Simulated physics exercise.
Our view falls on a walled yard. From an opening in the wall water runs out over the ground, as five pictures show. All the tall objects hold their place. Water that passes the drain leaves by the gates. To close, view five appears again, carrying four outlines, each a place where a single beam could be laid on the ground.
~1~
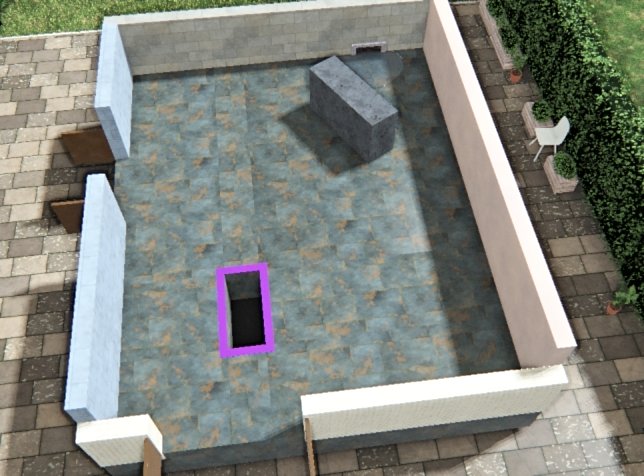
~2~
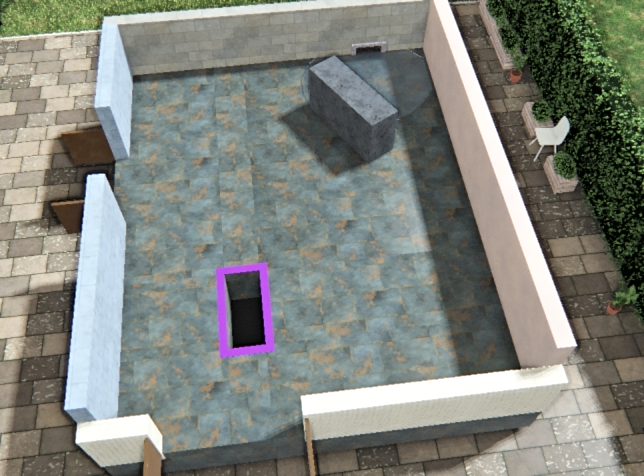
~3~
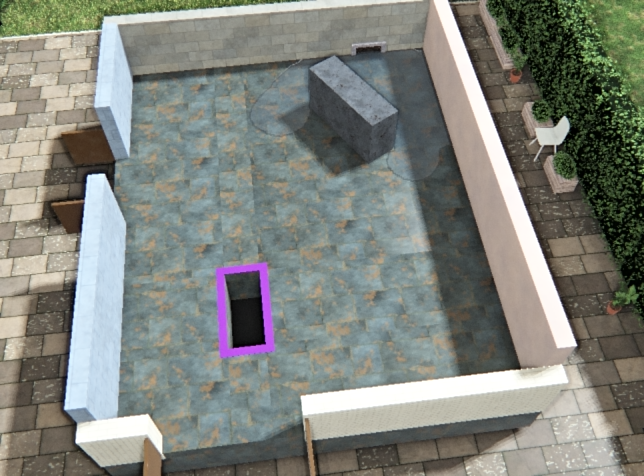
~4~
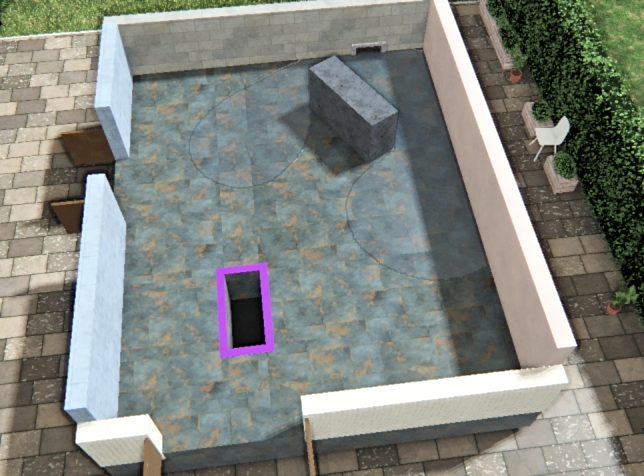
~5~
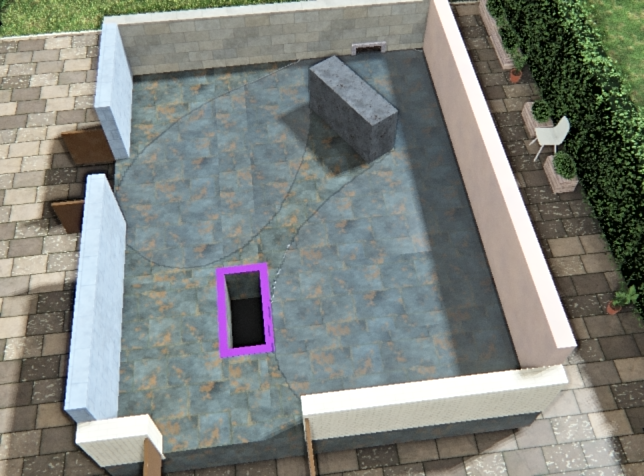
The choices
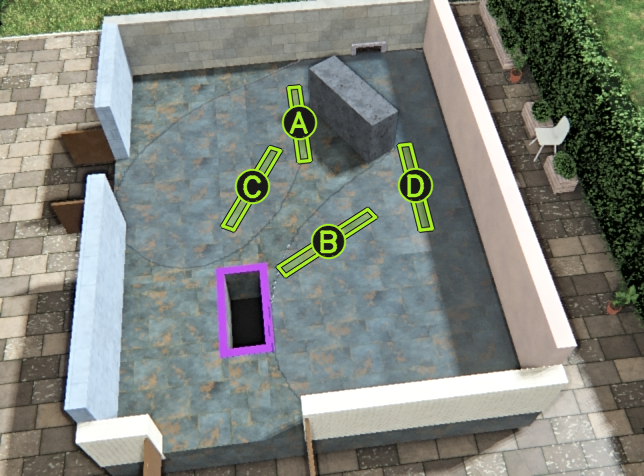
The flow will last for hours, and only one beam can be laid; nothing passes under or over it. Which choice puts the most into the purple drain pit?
It is A.
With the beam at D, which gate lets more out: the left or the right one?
More leaves on the right.
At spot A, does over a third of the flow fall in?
No, it does not.
On the marked copy, A from (304, 161) to (294, 87); B from (281, 271) to (371, 213); C from (228, 227) to (275, 149); D from (426, 229) to (404, 144).
Choosing A, about 17 % of the stream goes into the purple drain pit, about 83 % out by the gates.
Choosing B, about 12 % of the stream goes into the purple drain pit, about 88 % out by the gates.
Choosing C, about 11 % of the stream goes into the purple drain pit, about 89 % out by the gates.
Choosing D, about 10 % of the stream goes into the purple drain pit, about 90 % out by the gates.
